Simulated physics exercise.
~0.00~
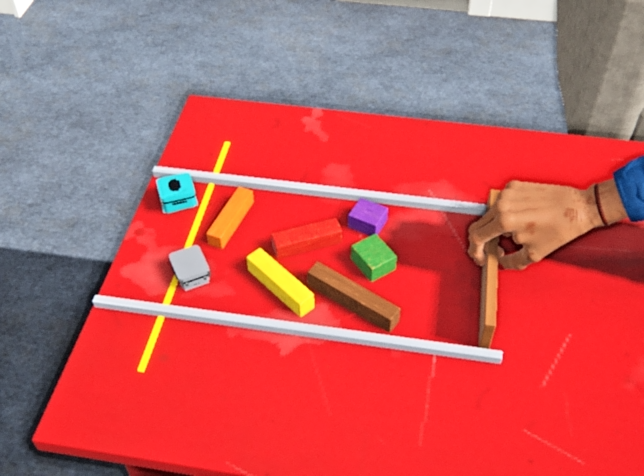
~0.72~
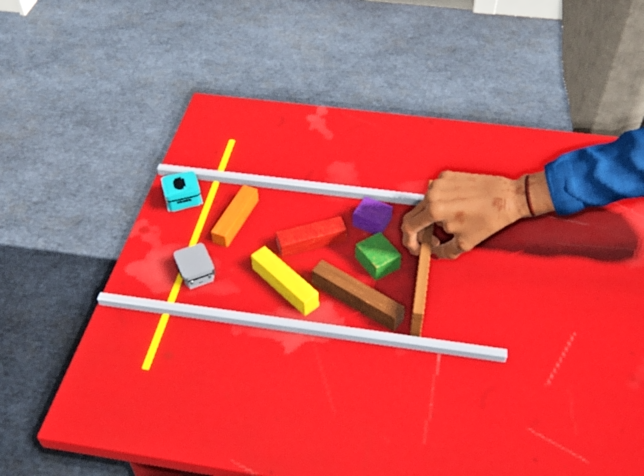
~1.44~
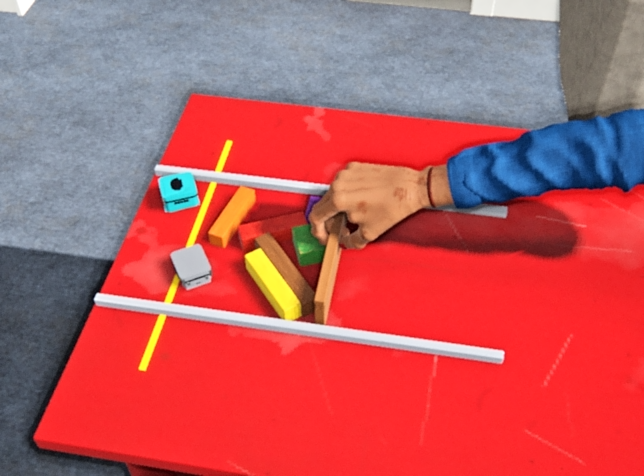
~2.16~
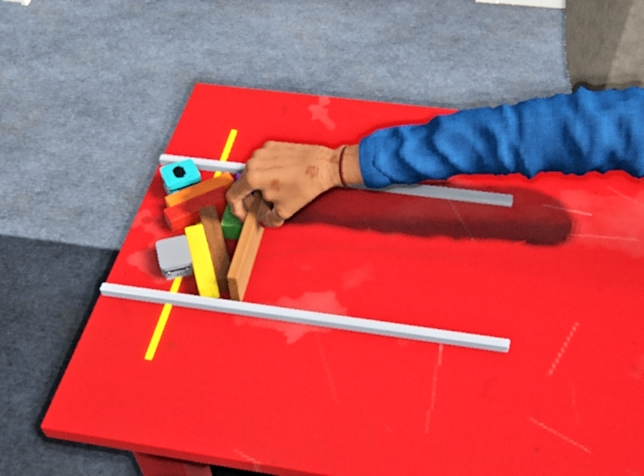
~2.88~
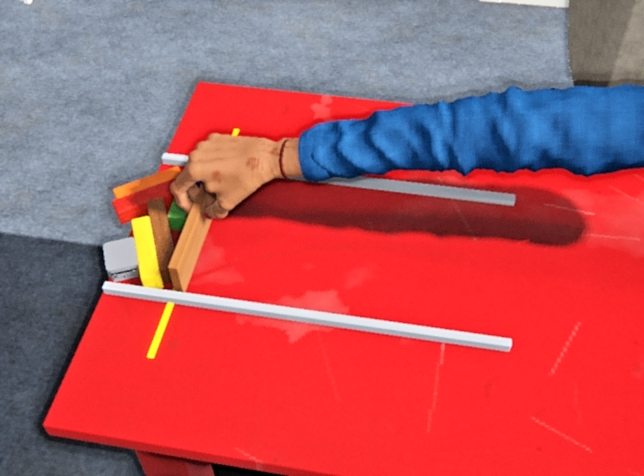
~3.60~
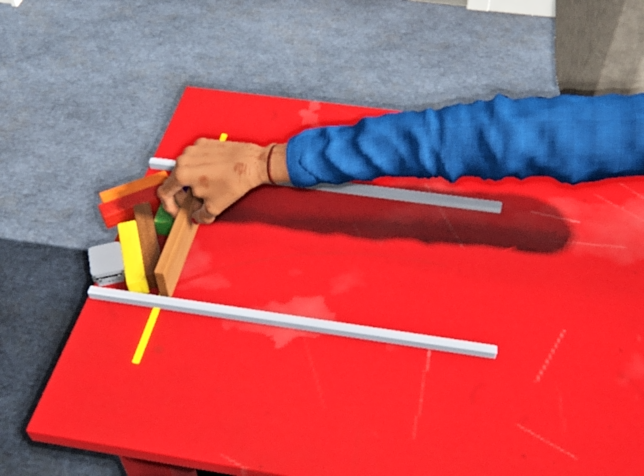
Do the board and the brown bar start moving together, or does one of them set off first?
The board sets off first, sliding left while the brown bar stays put. The bar only starts moving left afterwards, as the board keeps advancing.
